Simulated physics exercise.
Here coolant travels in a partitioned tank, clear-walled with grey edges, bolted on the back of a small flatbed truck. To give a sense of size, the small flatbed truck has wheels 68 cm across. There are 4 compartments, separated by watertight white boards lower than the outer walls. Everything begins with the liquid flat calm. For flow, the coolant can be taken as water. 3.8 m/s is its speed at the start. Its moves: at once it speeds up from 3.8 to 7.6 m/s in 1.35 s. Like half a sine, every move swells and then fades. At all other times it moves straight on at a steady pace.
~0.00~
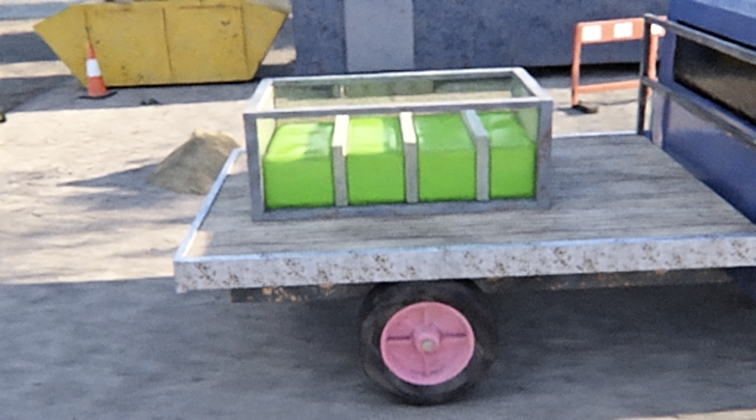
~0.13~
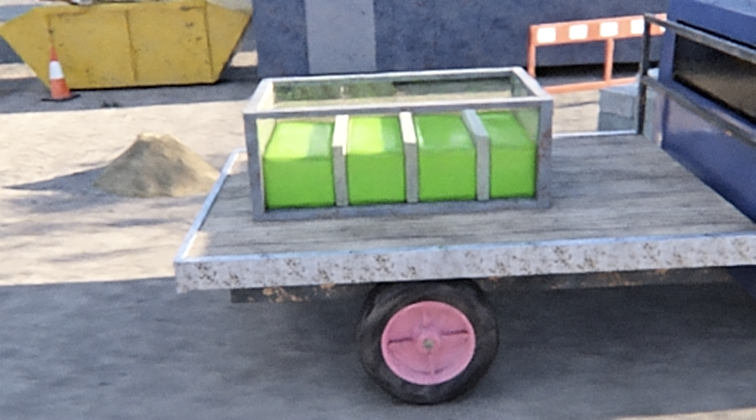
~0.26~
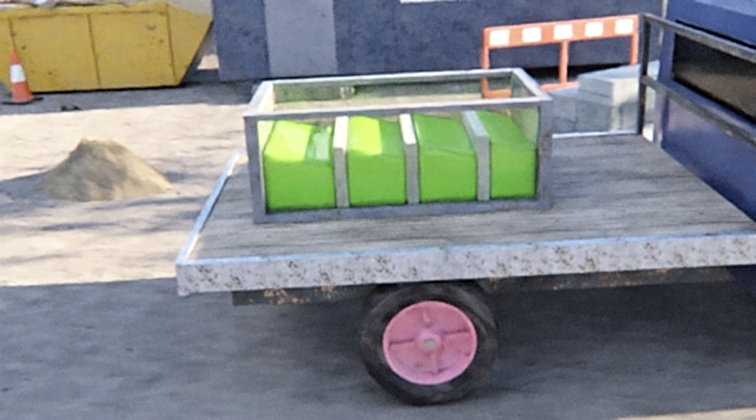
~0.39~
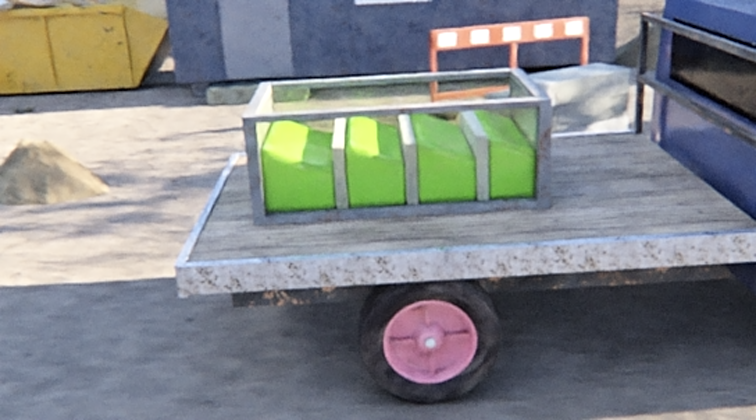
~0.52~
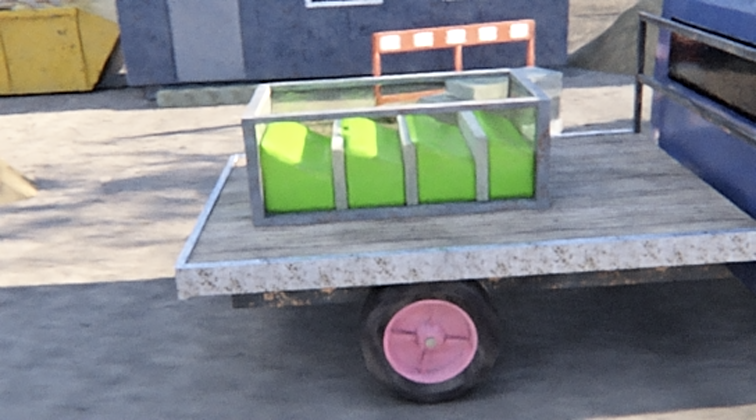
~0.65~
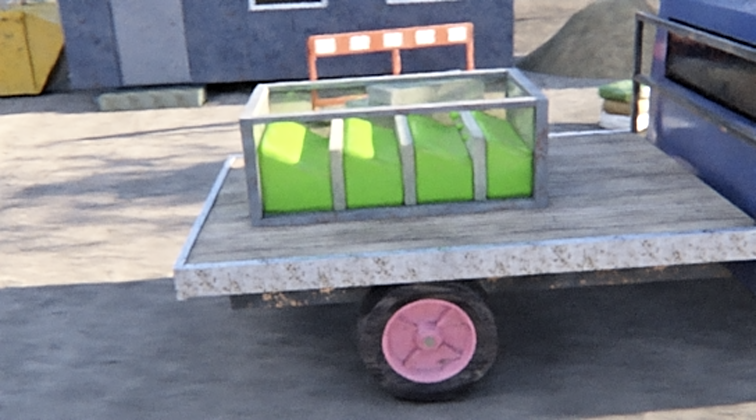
Bright green liquid in a four-part clear tank tilts, rising leftward, as the truck drives right.
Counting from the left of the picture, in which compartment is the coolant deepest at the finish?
In the first compartment.
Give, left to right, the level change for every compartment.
From the left: 2 up, 0, 2 down, 0.
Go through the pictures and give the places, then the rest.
In the first picture, levels, left to right, (292, 150), (375, 147), (445, 144), (504, 141); board top at (338, 146) and (411, 143) and (483, 138); the front is on the right, levels are read along the near wall; a wheel hub at (428, 349).
In the second picture, levels, left to right, (292, 150), (375, 147), (445, 143), (504, 141).
In the third picture, levels, left to right, (293, 152), (375, 148), (446, 145), (505, 141).
In the fourth picture, levels, left to right, (292, 150), (374, 149), (445, 145), (504, 140).
In the fifth picture, levels, left to right, (291, 151), (373, 150), (444, 146), (503, 139).
In the sixth picture, levels, left to right, (289, 150), (372, 151), (442, 146), (501, 139); a wheel hub at (430, 346).
After 0.95 s the compartments hold 29, 27, 27, 28 cm, left to right.
After 1.45 s the compartments hold 30, 28, 27, 28 cm, left to right.
After 1.95 s the compartments hold 30, 28, 27, 28 cm, left to right.
After 4.34 s the compartments hold 30, 28, 27, 28 cm, left to right.
